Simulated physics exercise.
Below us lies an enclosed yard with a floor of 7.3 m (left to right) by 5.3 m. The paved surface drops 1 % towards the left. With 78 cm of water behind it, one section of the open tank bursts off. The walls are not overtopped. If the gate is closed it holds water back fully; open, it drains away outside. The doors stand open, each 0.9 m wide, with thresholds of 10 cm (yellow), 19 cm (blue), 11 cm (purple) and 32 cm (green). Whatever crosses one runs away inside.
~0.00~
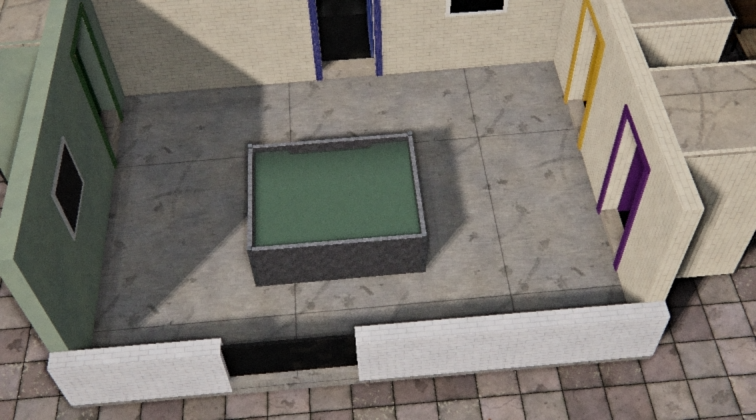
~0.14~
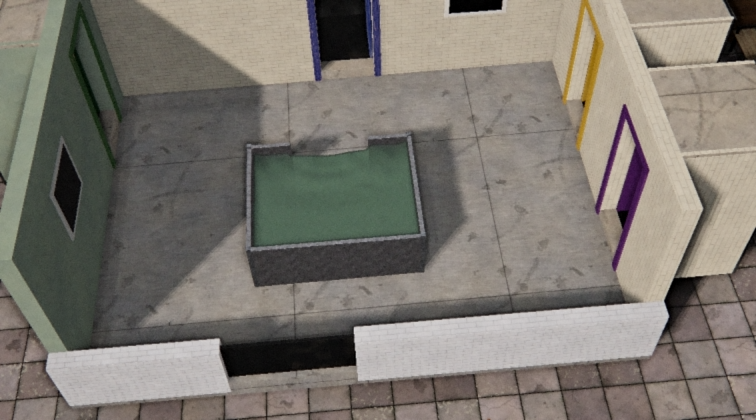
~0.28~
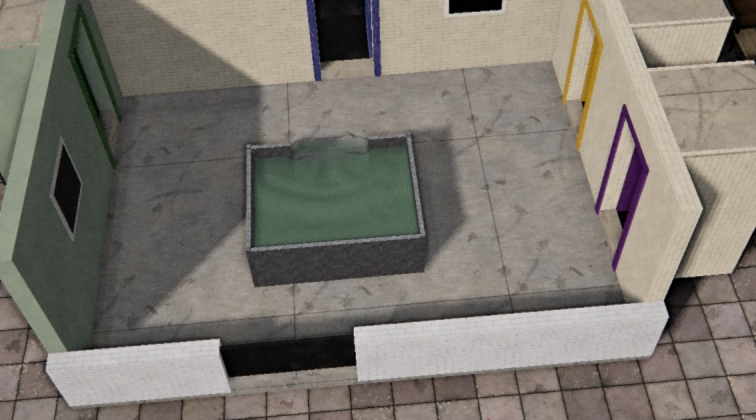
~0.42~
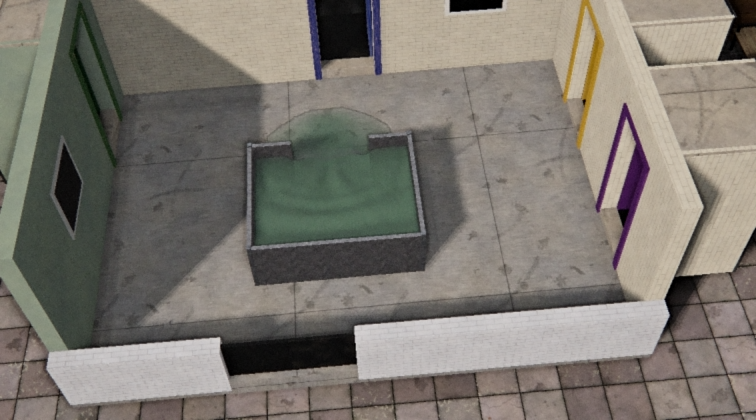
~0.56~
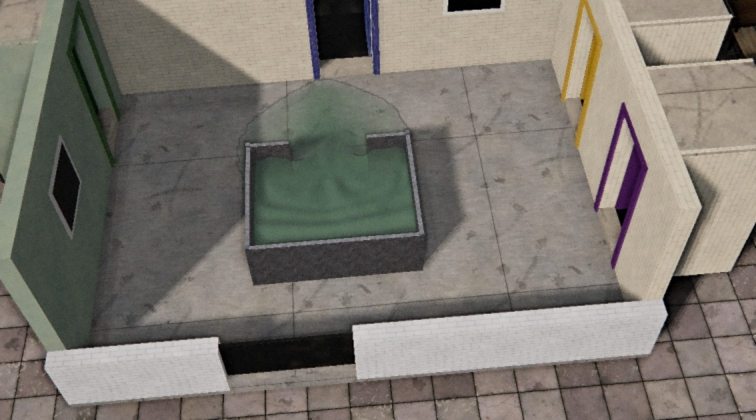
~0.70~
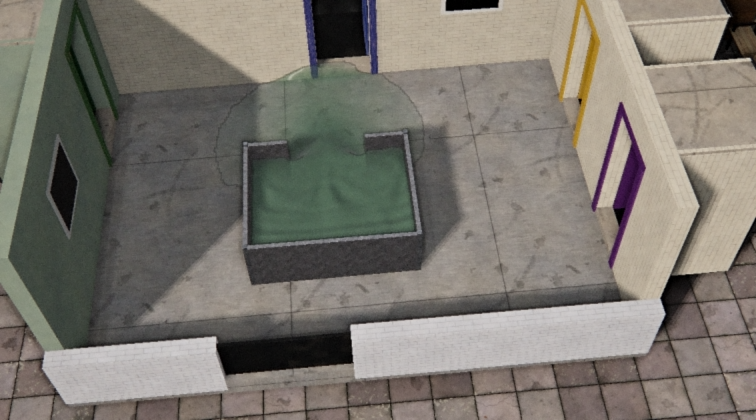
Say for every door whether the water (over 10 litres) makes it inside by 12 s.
The water let in: At the yellow door it goes over the limit; at the blue door it goes over the limit; at the purple door it stays under the limit; at the green door it stays under the limit.
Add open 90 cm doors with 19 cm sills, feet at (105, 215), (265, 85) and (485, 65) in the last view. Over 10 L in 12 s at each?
In that order: Under, over, under.
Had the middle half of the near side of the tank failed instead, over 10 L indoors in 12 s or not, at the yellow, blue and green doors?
Against that limit: Yellow not over, blue below, green under.
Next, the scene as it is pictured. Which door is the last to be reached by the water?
It is the purple one.
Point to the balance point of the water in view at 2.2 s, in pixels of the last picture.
At about (318, 168).
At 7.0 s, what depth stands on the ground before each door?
In cm: Yellow 9, blue 12, purple 4, green 14.
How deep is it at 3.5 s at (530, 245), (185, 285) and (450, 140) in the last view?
In that order: 0, 1 and 2 cm.
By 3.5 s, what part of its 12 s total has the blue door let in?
Some 95 per cent by then.
After 1.4 s water covers 25 % of the floor and is deepest (44 cm) near (312, 83); yellow door not reached, blue door 42 cm at the sill, 76 L in, purple door not reached, green door not reached.
After 2.2 s water covers 30 % of the floor and is deepest (40 cm) near (120, 99); yellow door not reached, blue door 36 cm at the sill, 171 L in, purple door not reached, green door 20 cm at the sill, 0 L in.
After 3.5 s water covers 50 % of the floor and is deepest (27 cm) near (312, 83); yellow door 15 cm at the sill, 5 L in, blue door 25 cm at the sill, 225 L in, purple door not reached, green door 22 cm at the sill, 0 L in.
After 7.0 s water covers 95 % of the floor and is deepest (18 cm) near (85, 365); yellow door 9 cm at the sill, 23 L in, blue door 12 cm at the sill, 241 L in, purple door 4 cm at the sill, 0 L in, green door 14 cm at the sill, 0 L in.
After 12.0 s water covers 95 % of the floor and is deepest (17 cm) near (87, 354); yellow door 4 cm at the sill, 23 L in, blue door 6 cm at the sill, 241 L in, purple door 10 cm at the sill, 0 L in, green door 9 cm at the sill, 0 L in.
